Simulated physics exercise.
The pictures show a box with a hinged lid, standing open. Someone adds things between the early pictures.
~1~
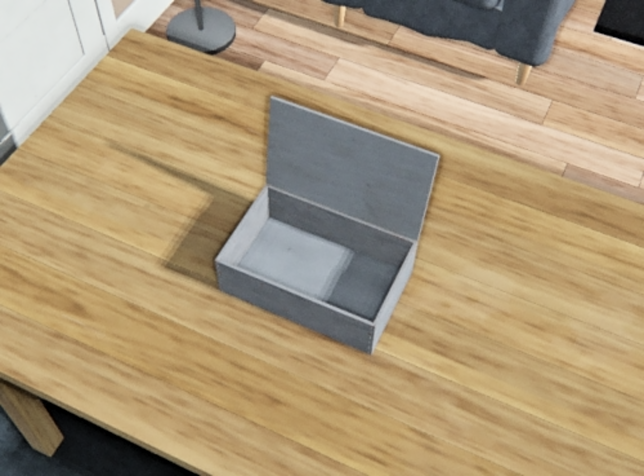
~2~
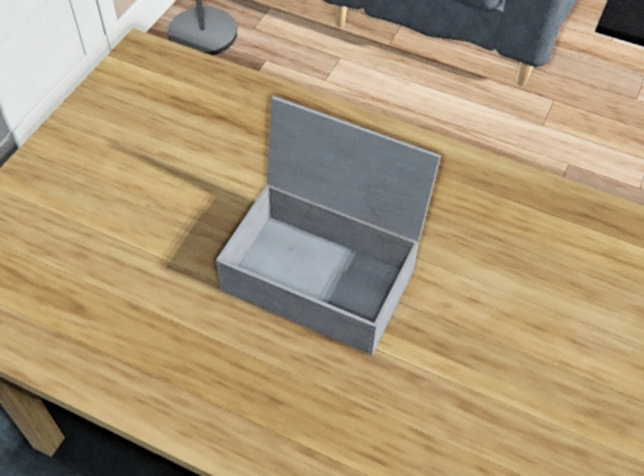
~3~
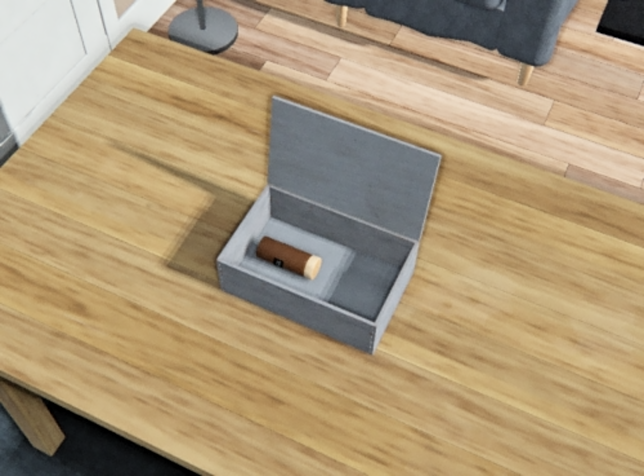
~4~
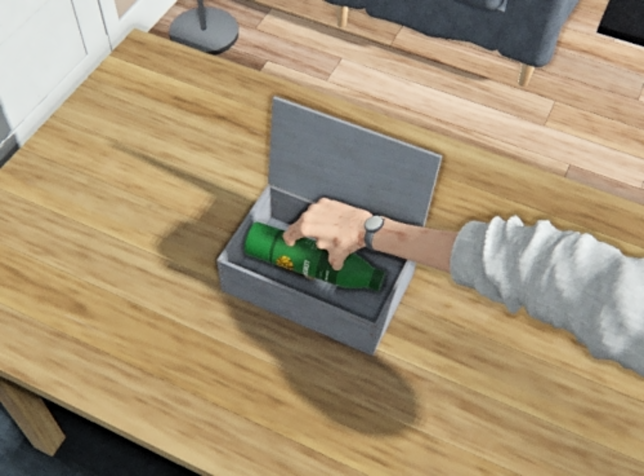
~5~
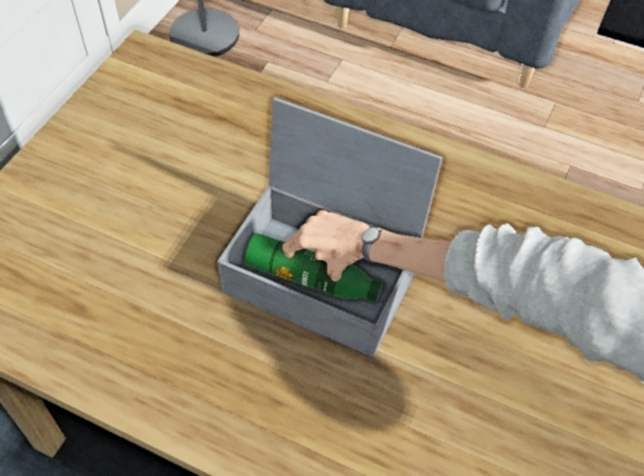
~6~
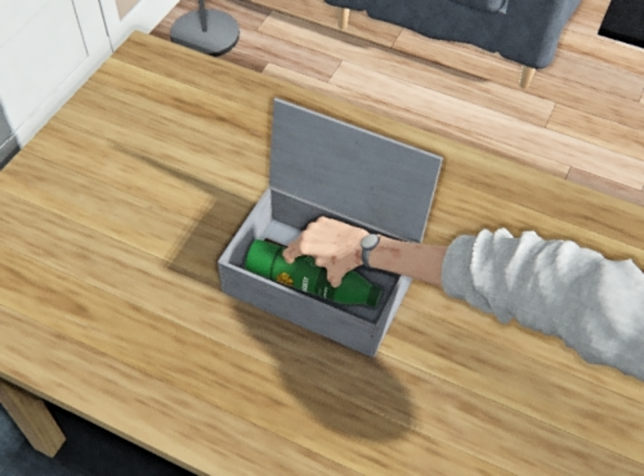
On a wooden table, a gray box stood open and looked empty at first, then a brown shaker appeared inside, and a hand reached in from the right and lowered a green bottle into it.
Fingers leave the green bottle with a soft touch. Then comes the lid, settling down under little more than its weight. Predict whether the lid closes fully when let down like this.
Prediction: The lid closes fully.
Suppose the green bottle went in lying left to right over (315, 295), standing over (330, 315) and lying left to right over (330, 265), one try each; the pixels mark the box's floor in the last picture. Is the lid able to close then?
So: First shut tight, second open, third shut tight.
Then, 1.00 s past the last view, lid starting down; green bottle displaced about its own width near (313, 297); brown shaker displaced about its own width.
Then, 1.60 s past the last view, lid 58° above the rim; green bottle displaced about its own width near (314, 296); brown shaker displaced about its own width.
Then, 2.10 s past the last view, lid 13° above the rim; green bottle displaced about its own width near (314, 295); brown shaker displaced about its own width.
Finally, lid shut; moved from the start, brown shaker and green bottle. Final places as the last picture's camera would see them, green bottle near (314, 295).
